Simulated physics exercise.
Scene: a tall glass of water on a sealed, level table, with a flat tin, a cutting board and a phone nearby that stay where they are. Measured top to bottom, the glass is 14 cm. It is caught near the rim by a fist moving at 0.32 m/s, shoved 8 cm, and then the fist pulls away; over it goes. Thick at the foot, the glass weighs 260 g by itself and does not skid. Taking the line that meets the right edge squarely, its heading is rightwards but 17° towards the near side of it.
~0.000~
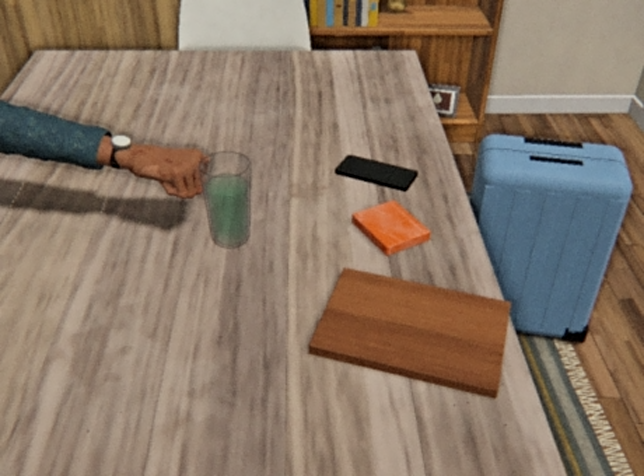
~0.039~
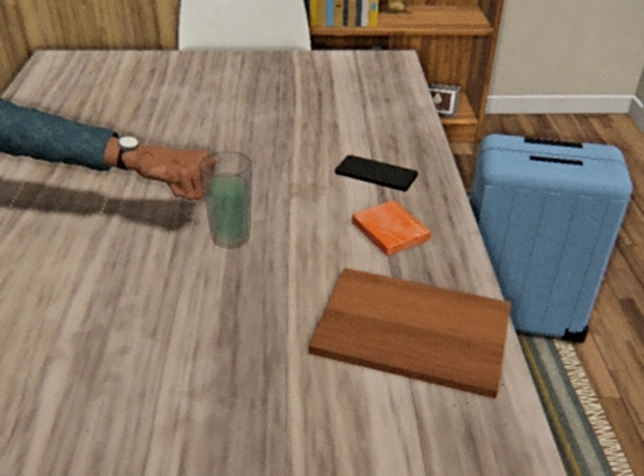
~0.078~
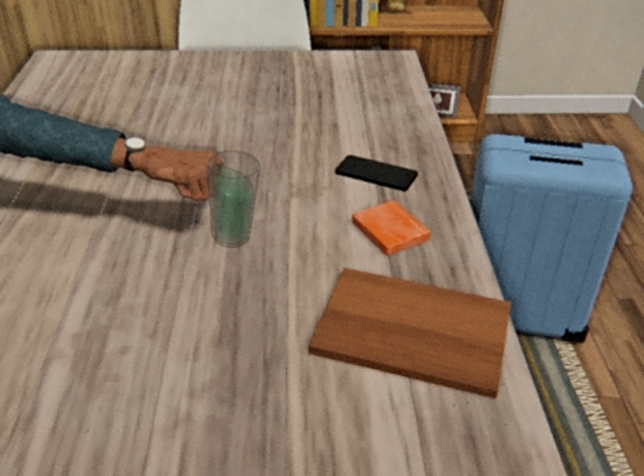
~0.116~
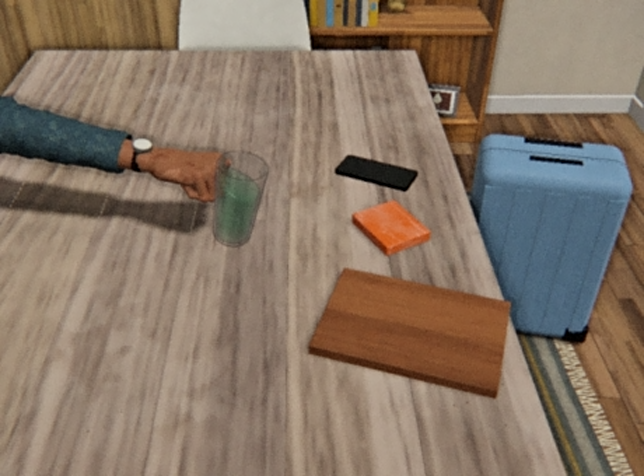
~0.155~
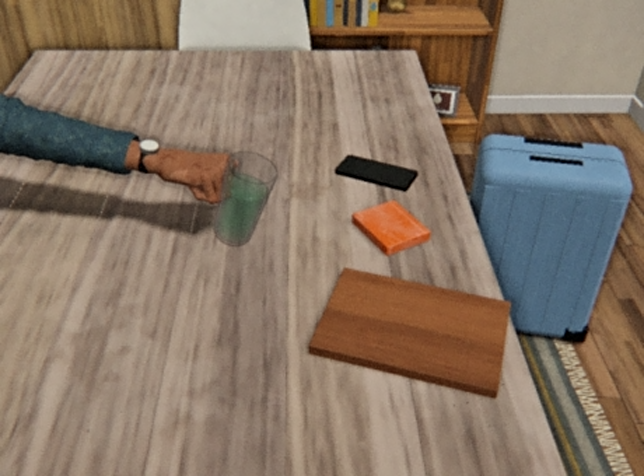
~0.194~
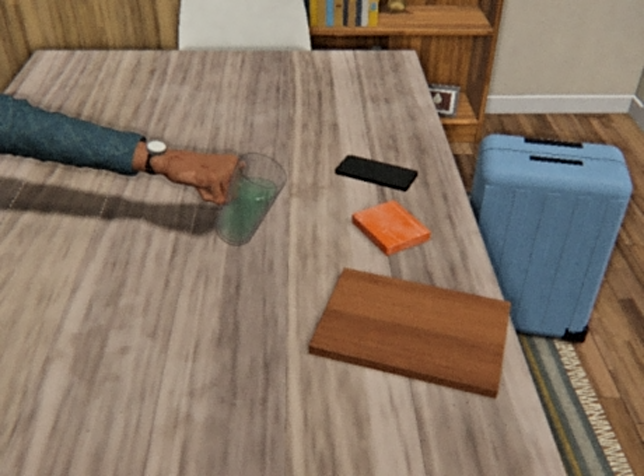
A fist pushing a glass of green liquid near its rim, tilting it rightwards on a wooden table beside a phone and board.
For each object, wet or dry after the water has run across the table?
Flat tin: Wet; cutting board: Wet; phone: Dry.
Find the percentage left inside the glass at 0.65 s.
I'd say some 40 in a hundred.
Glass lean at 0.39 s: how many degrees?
It's tilted some 76° from upright.
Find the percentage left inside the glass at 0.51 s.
Near 66 in a hundred.
After 0.39 s the tilt is 76° and 100 per cent is in the glass, 0 has run off the table; wet so far, nothing.
After 0.51 s the tilt is 87° and 66 per cent is in the glass, 0 has run off the table; wet so far, flat tin, cutting board.
After 0.65 s the tilt is 87° and 41 per cent is in the glass, 1 has run off the table; wet so far, flat tin, cutting board.
After 0.89 s the tilt is 87° and 22 per cent is in the glass, 26 has run off the table; wet so far, flat tin, cutting board.
In the end 6 per cent is in the glass, 58 has run off the table; wet so far, flat tin, cutting board.
